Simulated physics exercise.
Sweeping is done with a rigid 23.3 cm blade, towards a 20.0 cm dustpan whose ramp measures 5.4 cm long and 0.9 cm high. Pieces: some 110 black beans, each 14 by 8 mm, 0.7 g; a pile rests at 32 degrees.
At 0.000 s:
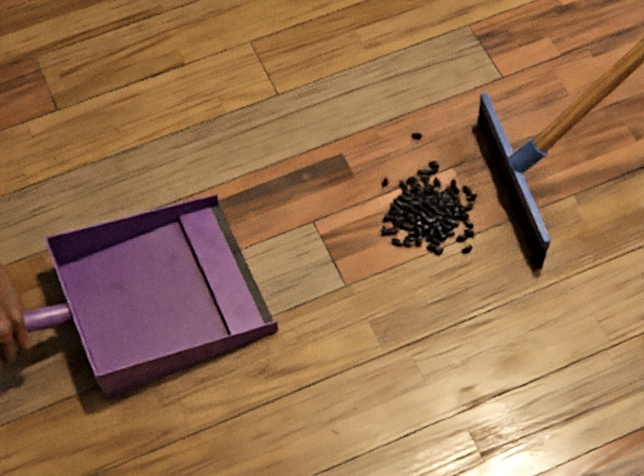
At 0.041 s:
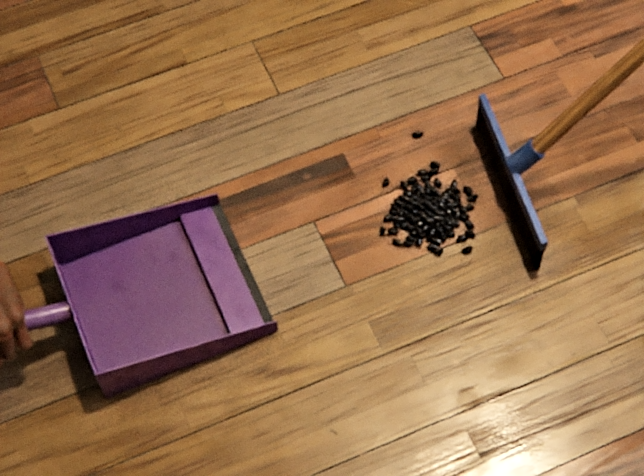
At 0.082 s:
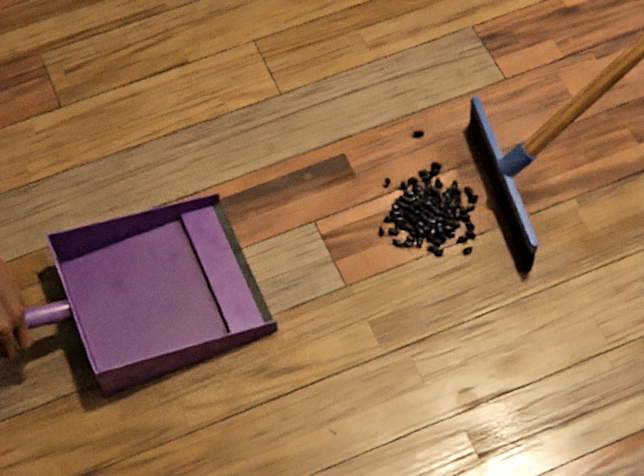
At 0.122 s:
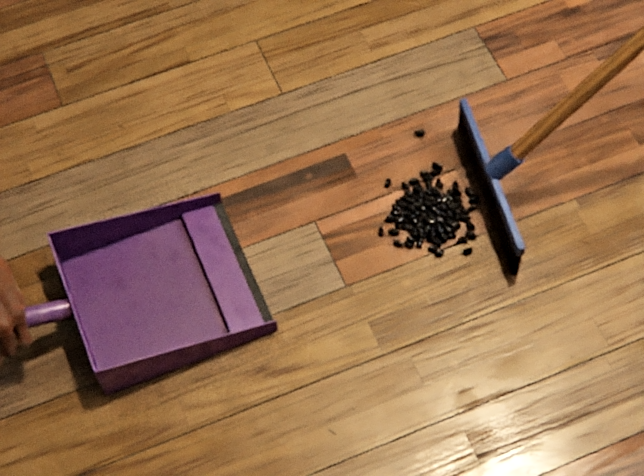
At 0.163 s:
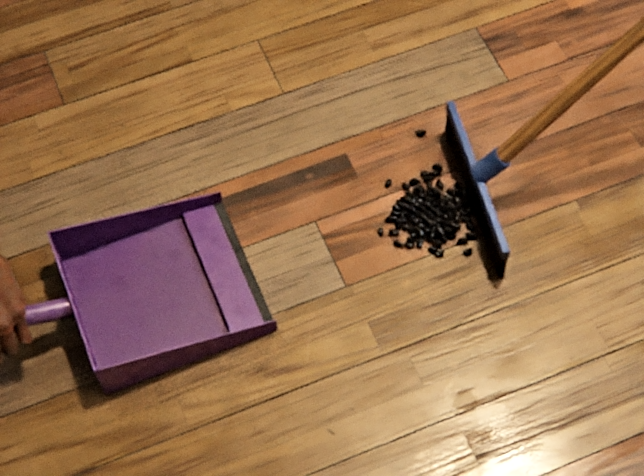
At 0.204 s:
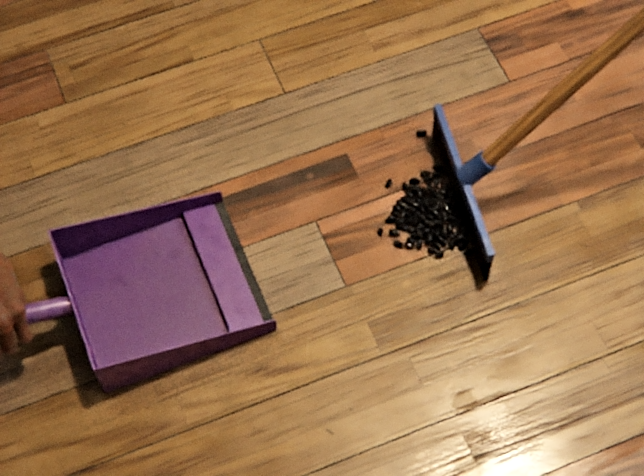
A blue blade slides left into a pile of black beans near a held purple dustpan.
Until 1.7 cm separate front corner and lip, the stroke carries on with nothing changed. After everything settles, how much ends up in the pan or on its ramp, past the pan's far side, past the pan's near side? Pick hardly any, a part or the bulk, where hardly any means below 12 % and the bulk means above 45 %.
In the pan or on its ramp: A part; past the pan's far side: Hardly any; past the pan's near side: Hardly any.
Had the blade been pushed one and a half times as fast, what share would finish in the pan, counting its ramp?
It would be around 45 per cent.
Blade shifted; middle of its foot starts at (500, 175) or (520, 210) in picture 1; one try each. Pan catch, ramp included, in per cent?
Estimates: 30 percent and 25 percent.
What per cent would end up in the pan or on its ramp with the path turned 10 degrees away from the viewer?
My guess is some 25 percent.
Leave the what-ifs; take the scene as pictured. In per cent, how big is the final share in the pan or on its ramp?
Share at rest: Approx. 25 per cent.
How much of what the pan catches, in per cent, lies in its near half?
Close to 40 %.
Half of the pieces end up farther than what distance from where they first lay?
About 24 cm.
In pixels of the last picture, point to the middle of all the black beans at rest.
Centre at rest: Approx. (246, 244) px.
After 0.48 s, middle of the blade 16 cm from the lip; 0 % over the lip, far side 0 %, near side 5 %.
Then, at 0.67 s, middle of the blade 8 cm from the lip; 0 % over the lip, far side 5 %, near side 5 %.
Then, at 0.98 s, middle of the blade 3 cm from the lip; 25 % over the lip, far side 5 %, near side 5 %.
At rest (2.3 s), pan 25 %, far side 5 %, near side 5 %, in front of the lip or behind the blade 65 %.
